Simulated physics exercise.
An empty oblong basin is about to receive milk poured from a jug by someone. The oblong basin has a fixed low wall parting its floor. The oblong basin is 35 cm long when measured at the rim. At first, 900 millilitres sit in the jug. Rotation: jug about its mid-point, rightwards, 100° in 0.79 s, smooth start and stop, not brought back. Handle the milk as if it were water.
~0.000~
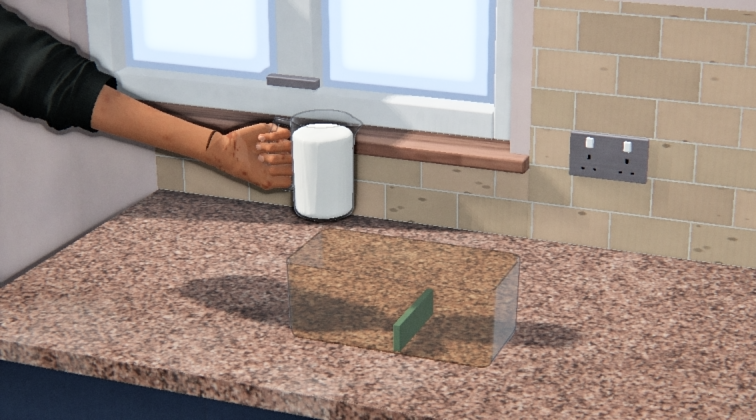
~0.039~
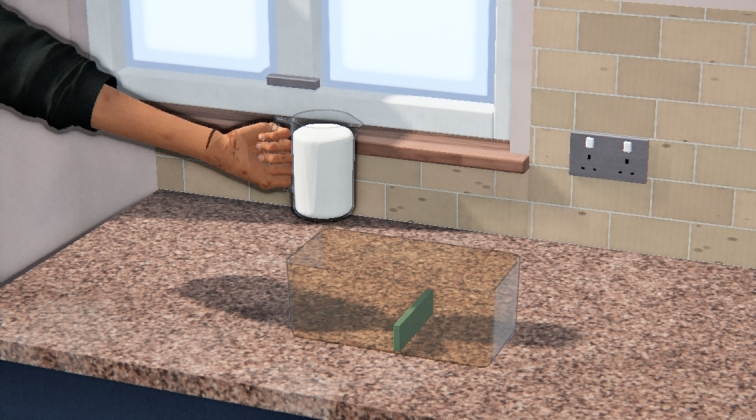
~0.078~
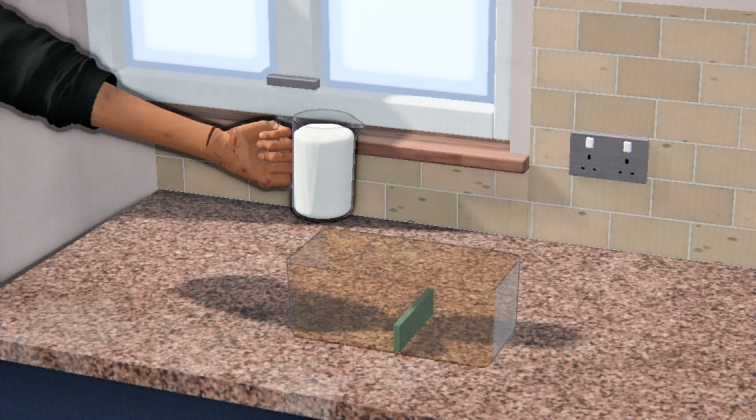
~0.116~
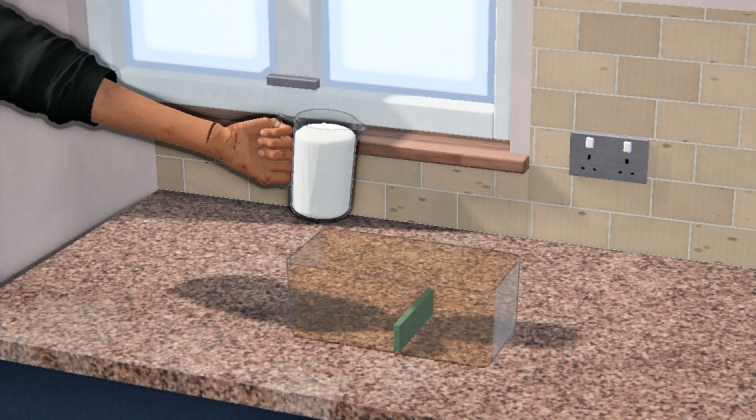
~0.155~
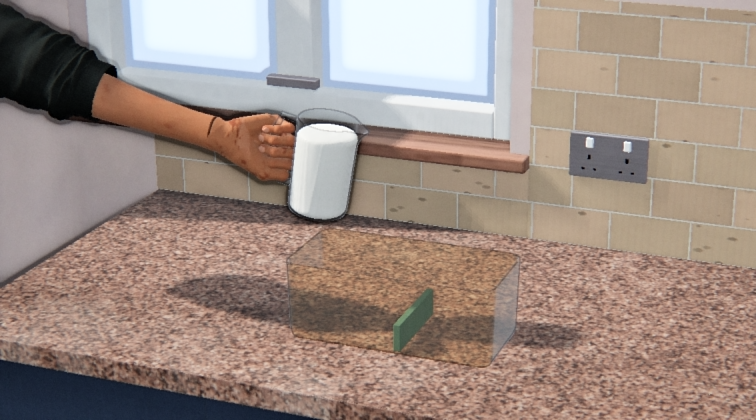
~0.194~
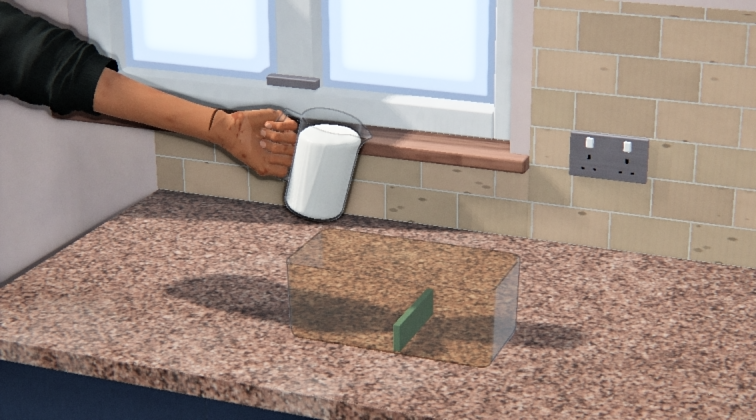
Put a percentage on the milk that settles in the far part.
Roughly 69 per cent ends up there.
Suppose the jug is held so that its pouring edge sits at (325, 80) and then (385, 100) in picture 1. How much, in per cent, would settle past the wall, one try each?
Result: 5 per cent, then 90 per cent.
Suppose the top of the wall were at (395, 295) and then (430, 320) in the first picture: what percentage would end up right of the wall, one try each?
First 95, then 25 per cent.
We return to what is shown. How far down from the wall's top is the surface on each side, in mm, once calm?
Measured: Left around 38 mm, right around 20 mm.
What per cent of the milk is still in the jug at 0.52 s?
Near 84 in a hundred.
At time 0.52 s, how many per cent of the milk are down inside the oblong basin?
Estimate - around 2 in a hundred parts.
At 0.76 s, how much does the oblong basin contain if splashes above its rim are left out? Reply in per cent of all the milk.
Some 38 percent.
By 0.52 s the tilt is 74° and 85 per cent is still to pour, 0 is left of the wall and 2 right of it.
By 0.76 s the tilt is 100° and 44 per cent is still to pour, 9 is left of the wall and 29 right of it.
By 1.02 s the tilt is 100° and 11 per cent is still to pour, 18 is left of the wall and 64 right of it.
By 1.29 s the tilt is 100° and 2 per cent is still to pour, 27 is left of the wall and 69 right of it.
At rest 30 per cent lies left of the wall, 69 right of it and 1 outside.
